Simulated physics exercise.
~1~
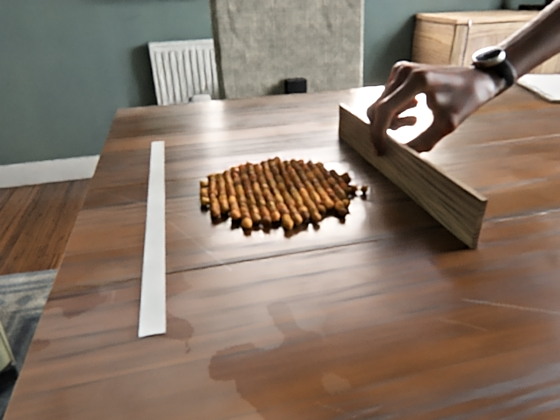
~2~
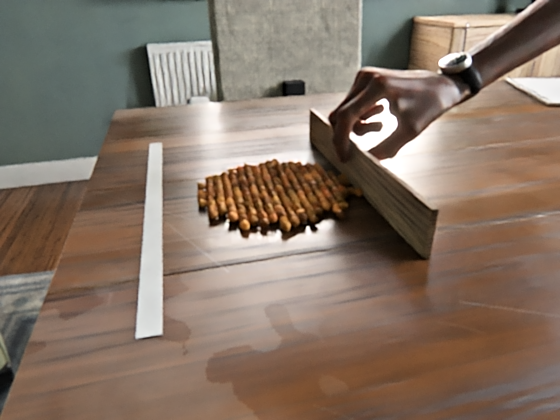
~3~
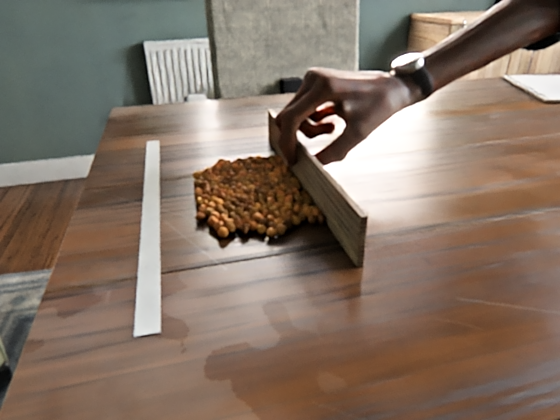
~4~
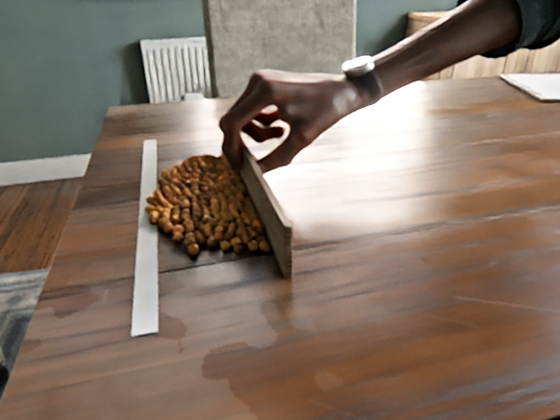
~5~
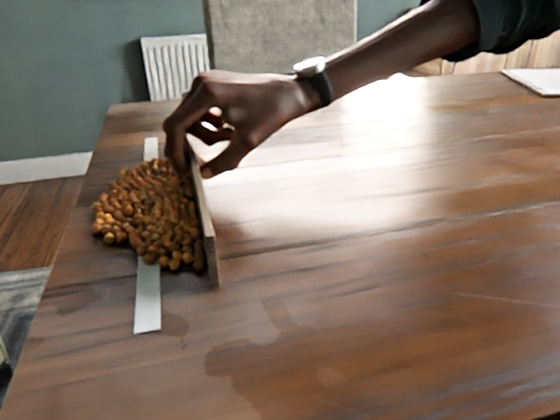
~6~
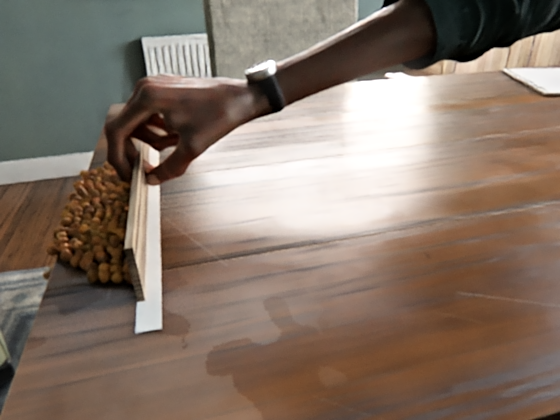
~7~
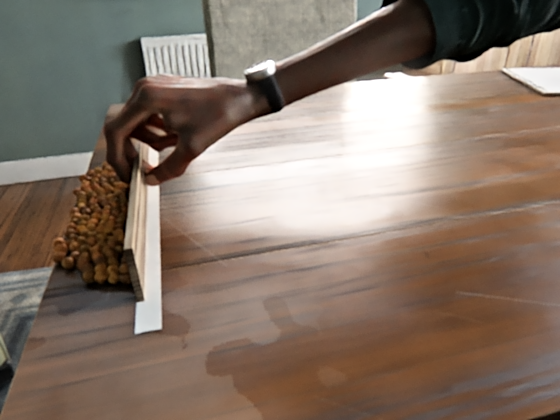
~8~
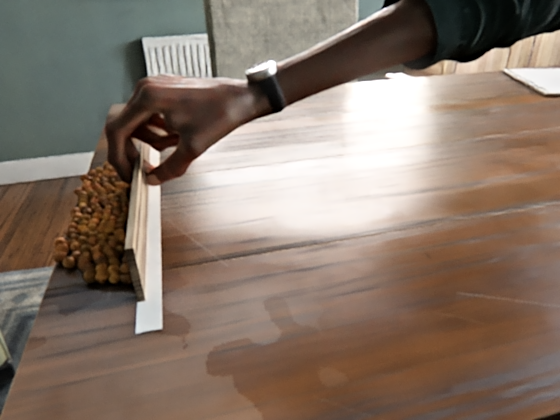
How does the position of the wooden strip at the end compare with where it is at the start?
At the start the strip stands on the right side of the table, to the right of the heap and well away from the white tape. By the end it is far to the left, standing at the tape near the table's left edge.
A wooden strip, held upright by a hand wearing a dark-banded watch, moves left across a glossy brown table, seen from slightly above in a room with a green-grey wall. Ahead of it lies a flat heap of small golden-brown pieces, with a line of white tape beyond, near the table's left side. The strip reaches the heap and pushes it left, bunching the pieces together. The heap slides over the tape and on to the left edge. The strip stops at the tape and stays there, with most of the heap still on the table and a smaller part over the edge.
